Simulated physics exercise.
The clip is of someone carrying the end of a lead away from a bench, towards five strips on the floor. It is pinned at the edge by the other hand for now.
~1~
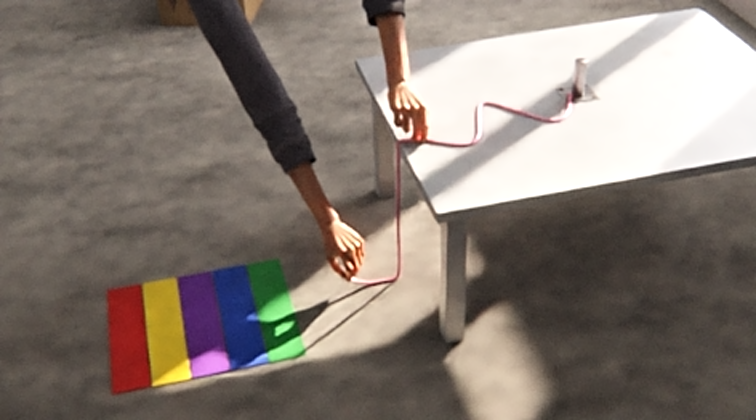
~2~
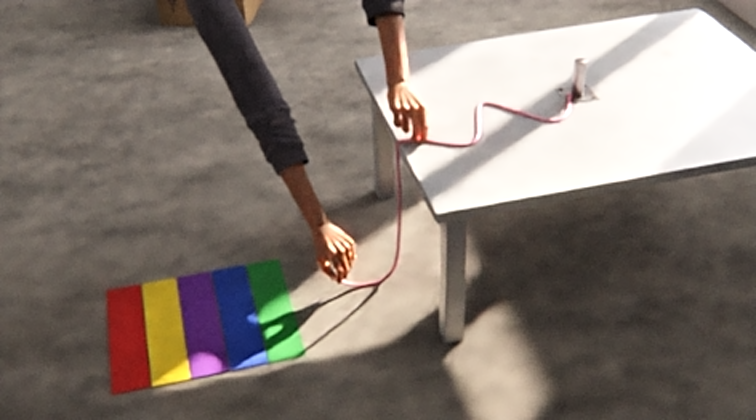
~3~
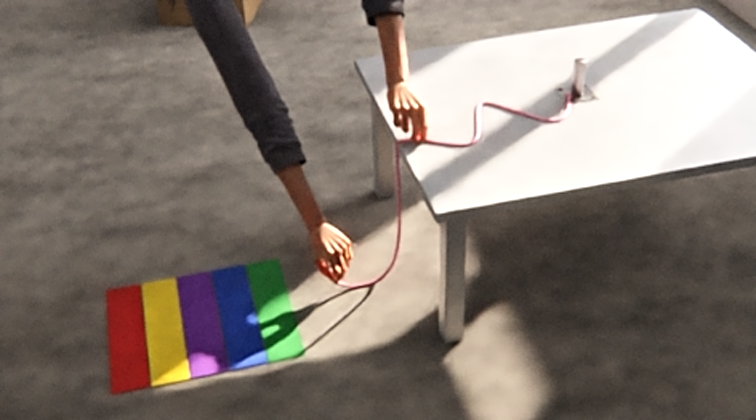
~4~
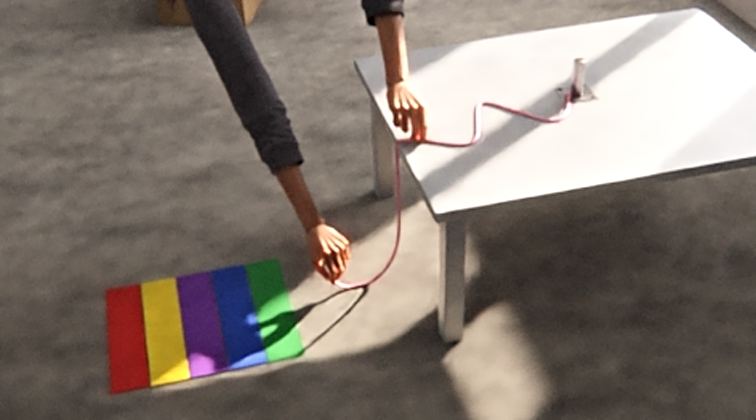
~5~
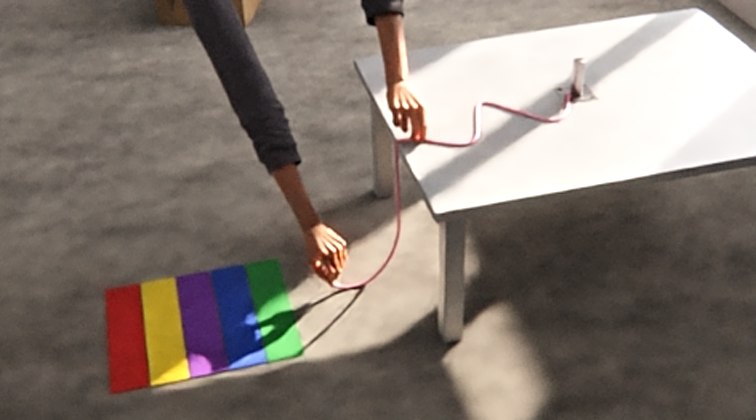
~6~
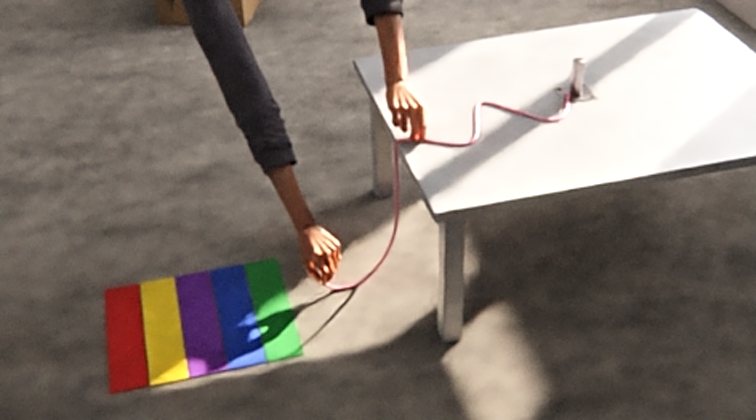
A hand holding the lead's end moves slightly left while another pins it at the table edge.
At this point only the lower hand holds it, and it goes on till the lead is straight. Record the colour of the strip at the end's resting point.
Resting point: Red strip.
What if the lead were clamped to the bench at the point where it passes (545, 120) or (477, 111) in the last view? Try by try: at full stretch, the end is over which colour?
It would be yellow; purple.
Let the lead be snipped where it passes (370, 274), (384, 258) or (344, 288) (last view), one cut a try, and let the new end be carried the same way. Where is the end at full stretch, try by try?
Close to (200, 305) first, close to (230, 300) next, and close to (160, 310) last.
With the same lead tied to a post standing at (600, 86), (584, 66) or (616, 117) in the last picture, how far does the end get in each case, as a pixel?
Try 1 about (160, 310), try 2 about (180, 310), try 3 about (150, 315).
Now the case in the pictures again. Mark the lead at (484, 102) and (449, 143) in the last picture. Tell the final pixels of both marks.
One ends up around (448, 123), the other around (354, 163).
Early on, end near (204, 303); over purple.
Midway, end near (156, 313); over yellow.
At the end of the slack, end near (125, 318); over red. It gets as far as the red strip.
